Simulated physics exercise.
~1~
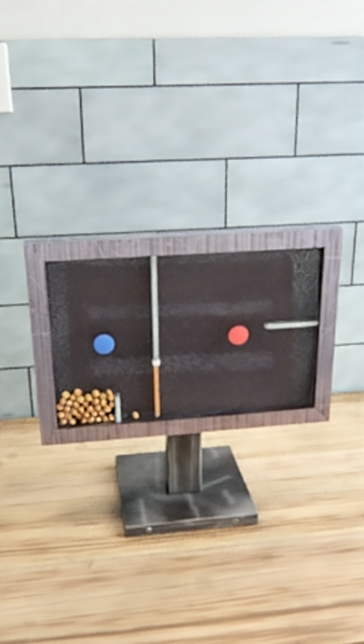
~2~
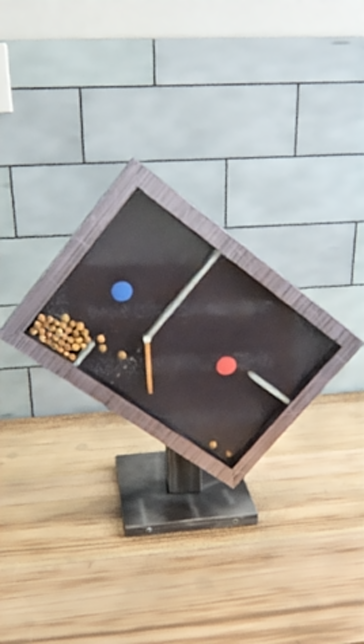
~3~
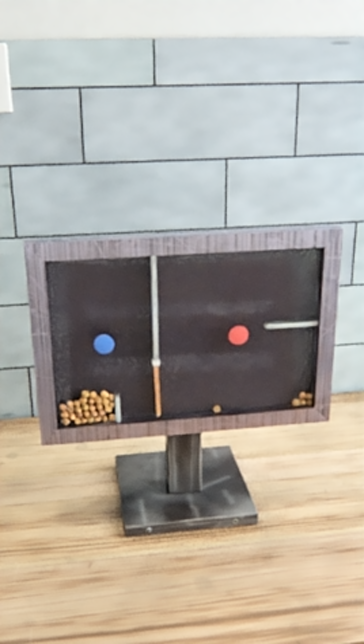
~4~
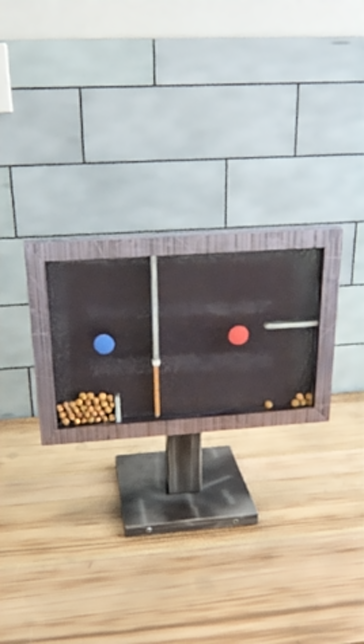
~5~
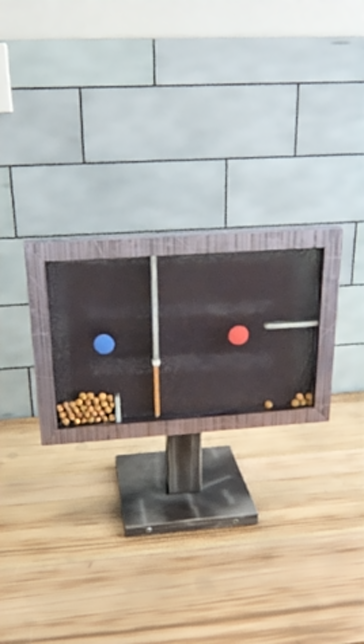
A dark-fronted box with a greyish wooden frame stands on a metal pedestal on a wooden counter, seen from the front against pale blue-grey tiles. Inside, a blue sticker marks the left side and a red one the right, divided by an upright bar with an orange flap below, while wooden beads are heaped in the lower left corner. The box tilts clockwise, the flap hangs open, and a few beads reach the right side. It swings back level and the flap shuts. One stray bead shifts right, then everything rests, with most beads still on the left.
